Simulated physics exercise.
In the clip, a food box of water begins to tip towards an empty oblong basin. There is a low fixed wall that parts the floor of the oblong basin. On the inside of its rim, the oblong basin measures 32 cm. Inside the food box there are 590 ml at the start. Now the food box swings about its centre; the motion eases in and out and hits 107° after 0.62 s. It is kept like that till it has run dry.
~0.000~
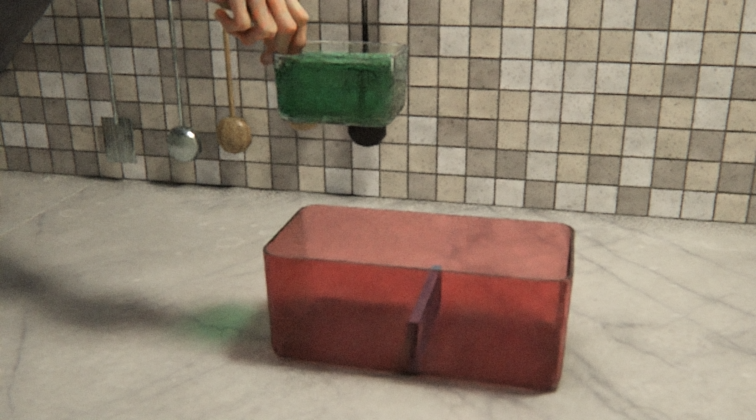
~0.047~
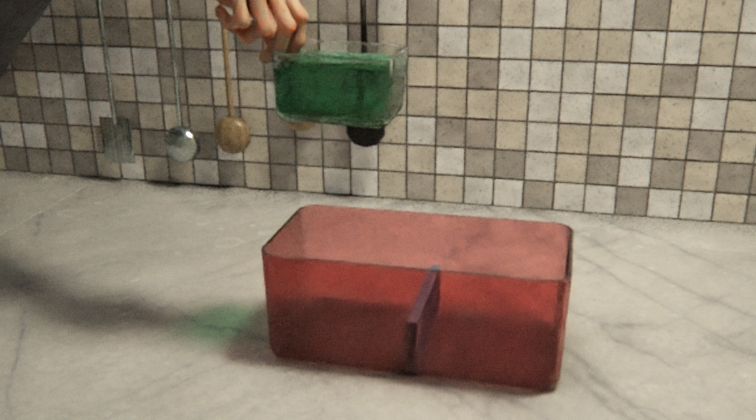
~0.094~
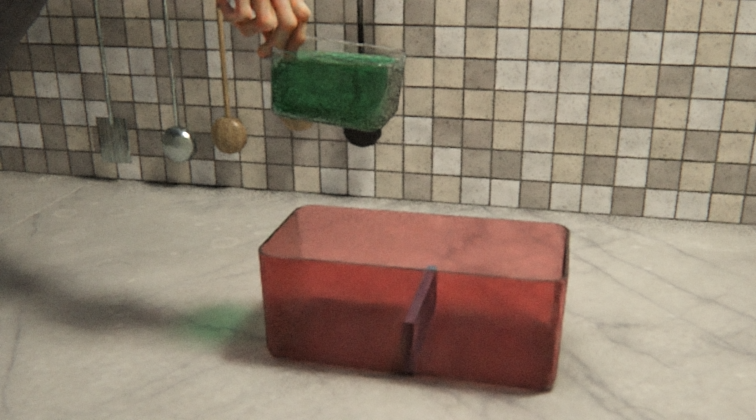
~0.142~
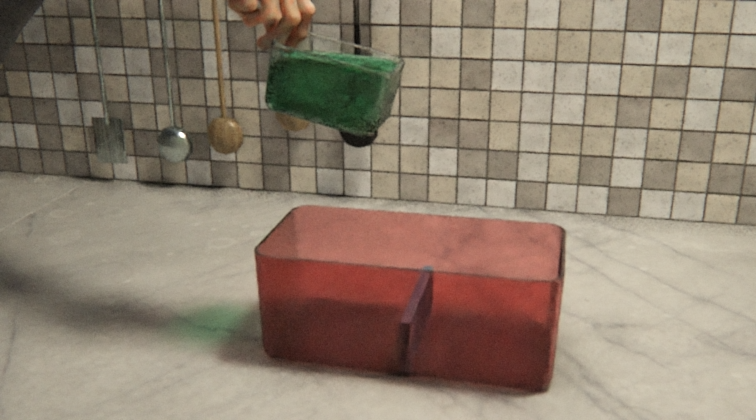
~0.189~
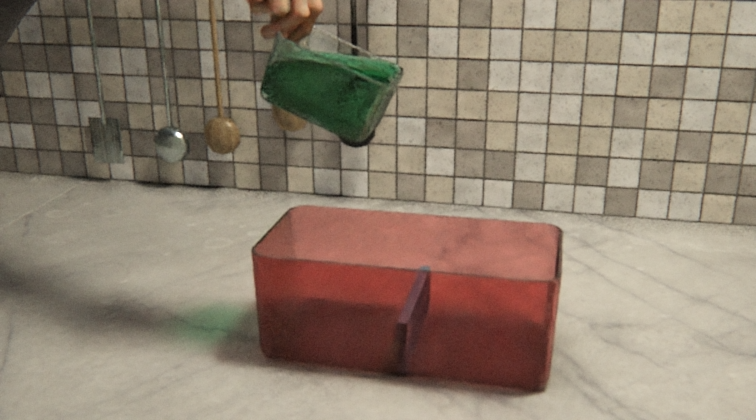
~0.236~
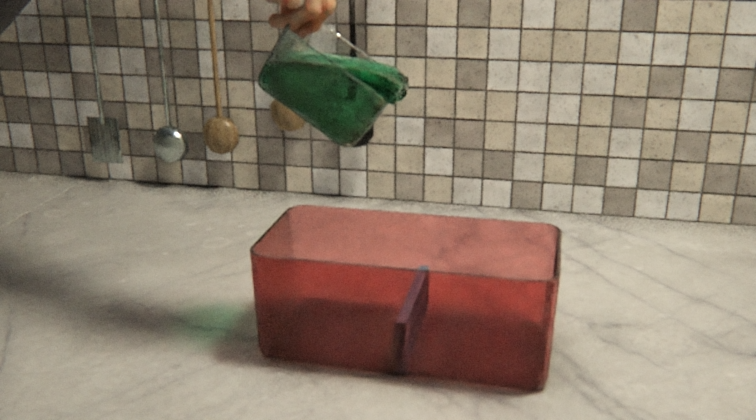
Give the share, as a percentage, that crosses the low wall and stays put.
Around 82 %.
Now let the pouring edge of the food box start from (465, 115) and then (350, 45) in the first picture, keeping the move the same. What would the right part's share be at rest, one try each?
Some 95 and 40 per cent, in that order.
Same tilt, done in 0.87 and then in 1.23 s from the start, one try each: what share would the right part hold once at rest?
Near 80 in a hundred on the first go and near 80 in a hundred on the second.
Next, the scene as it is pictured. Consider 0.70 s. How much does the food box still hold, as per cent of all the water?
Around 3 in a hundred is still there.
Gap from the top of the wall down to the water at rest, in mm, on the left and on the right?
Near 56 mm for the left and near 38 mm for the right.
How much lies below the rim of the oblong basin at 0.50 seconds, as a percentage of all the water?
30 %, more or less.
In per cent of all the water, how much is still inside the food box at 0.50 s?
Roughly 20 per cent.
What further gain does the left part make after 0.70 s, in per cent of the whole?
9 %.
By 0.50 s the tilt is 98° and 19 per cent is still to pour, 0 is left of the wall and 30 right of it.
By 0.70 s the tilt is 107° and 3 per cent is still to pour, 8 is left of the wall and 82 right of it.
By 0.90 s the tilt is 107° and 0 per cent is still to pour, 15 is left of the wall and 82 right of it.
By 1.12 s the tilt is 107° and 0 per cent is still to pour, 16 is left of the wall and 82 right of it.
At rest 16 per cent lies left of the wall, 82 right of it and 2 outside.
